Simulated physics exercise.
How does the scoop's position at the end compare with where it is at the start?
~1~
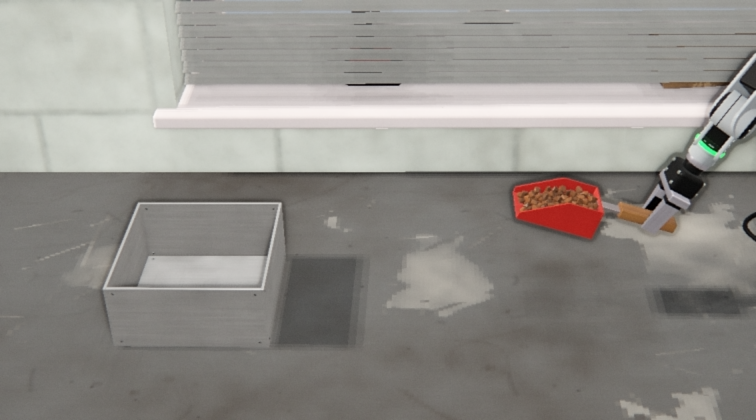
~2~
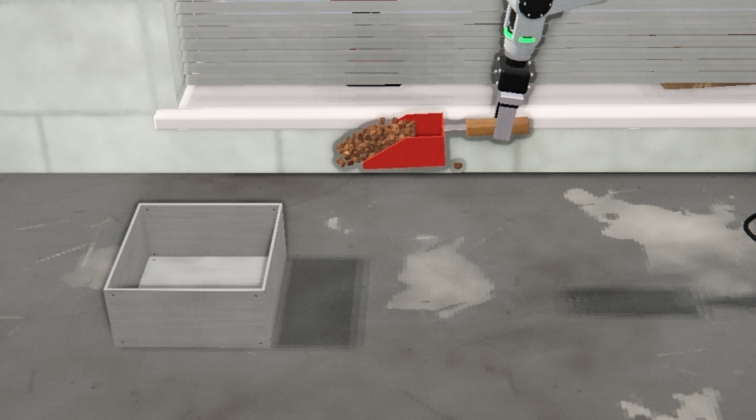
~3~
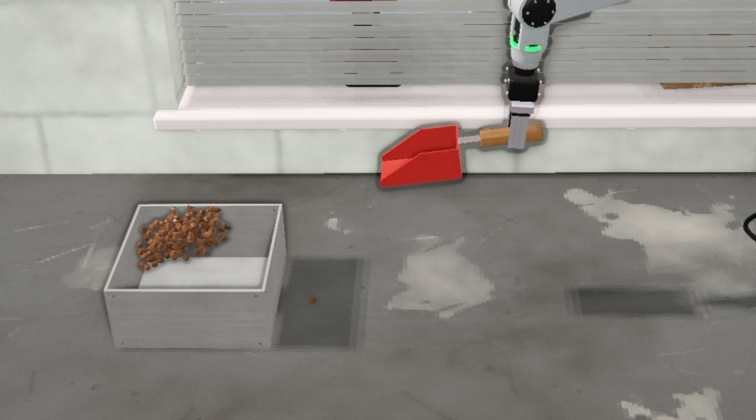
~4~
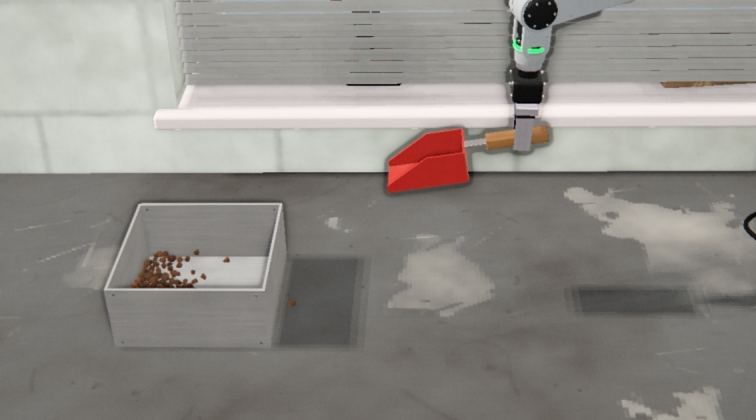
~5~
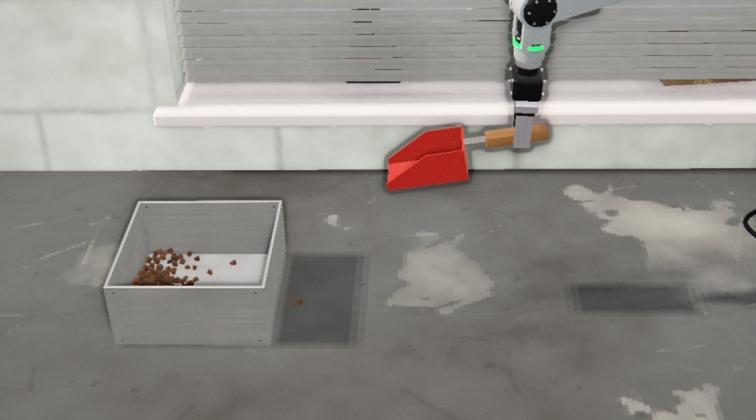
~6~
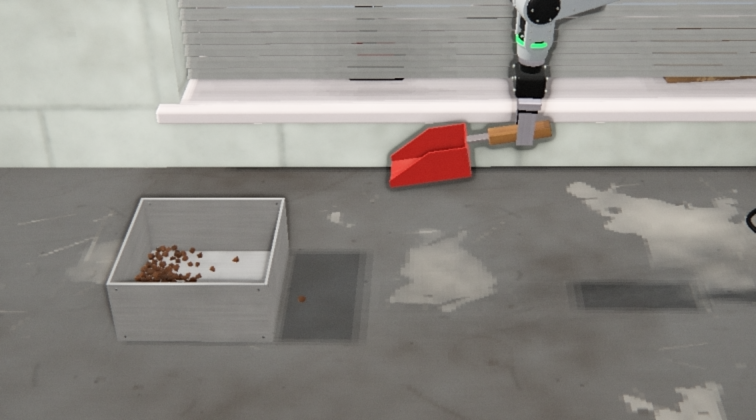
It ends up farther to the left and higher in the view, held just below the windowsill, whereas it starts lower down and farther to the right.
